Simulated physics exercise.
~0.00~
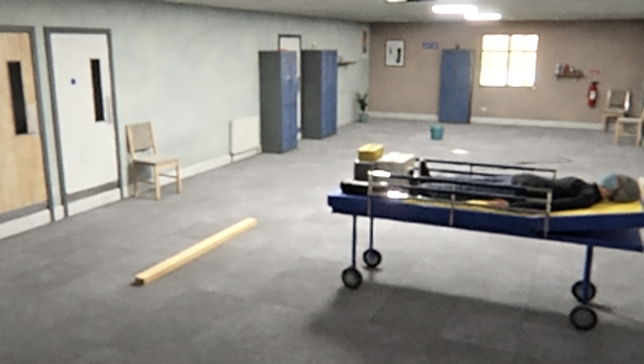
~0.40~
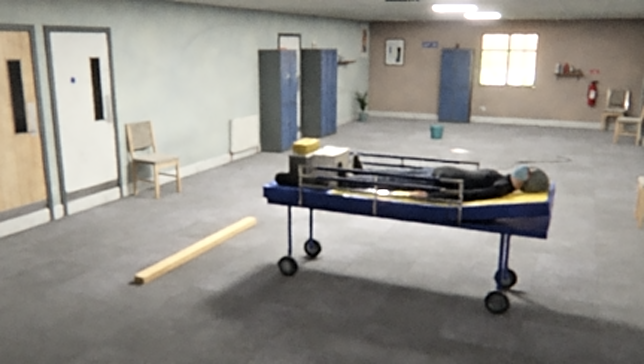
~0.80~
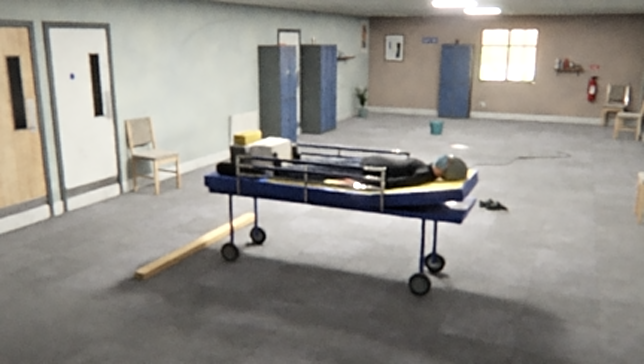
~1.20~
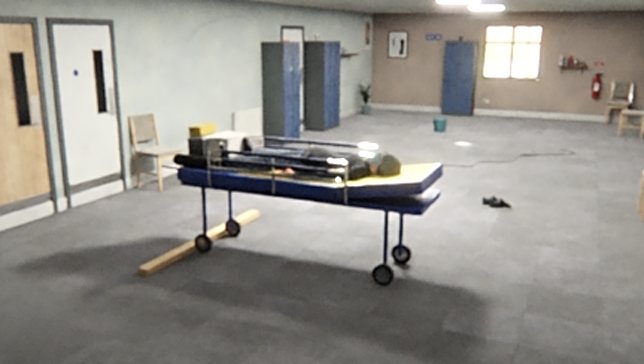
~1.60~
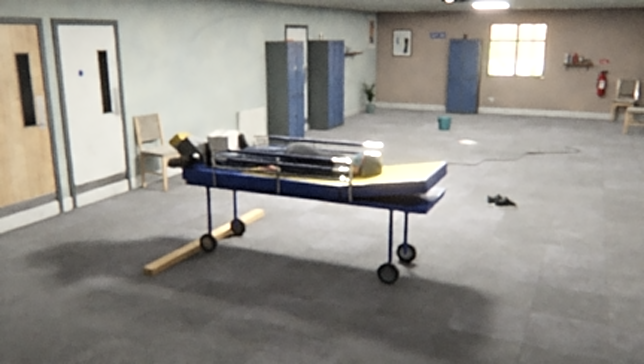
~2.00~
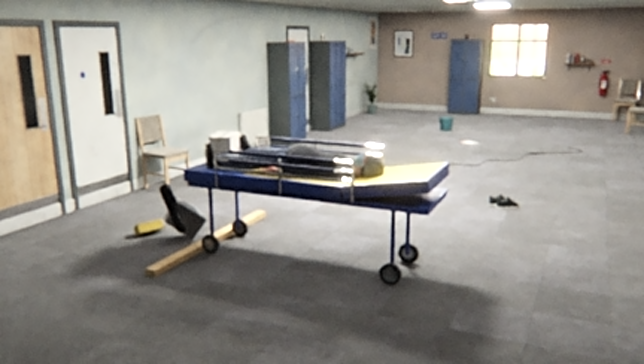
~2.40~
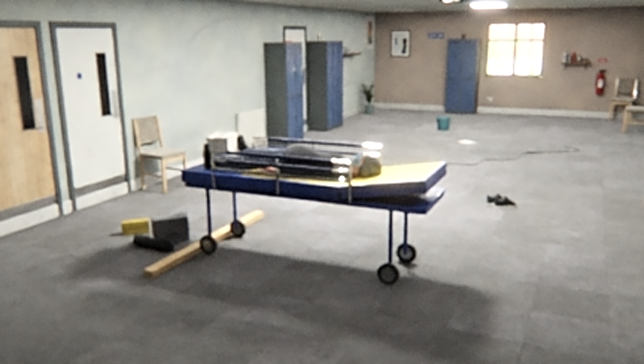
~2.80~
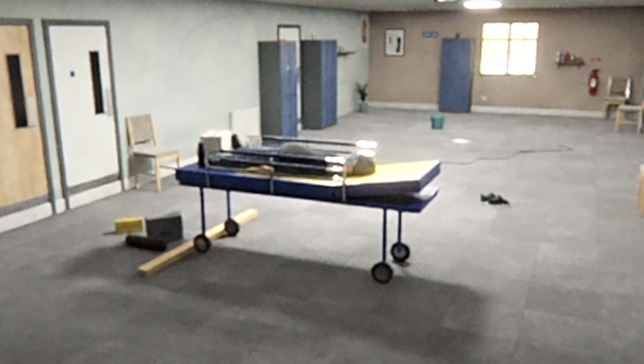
In a big grey-floored room, a blue wheeled stretcher carrying someone lying down rolled left and stopped dead at a wooden beam; a yellow box, a grey monitor and a black bottle tumbled off the left end, while the white bag stayed aboard.
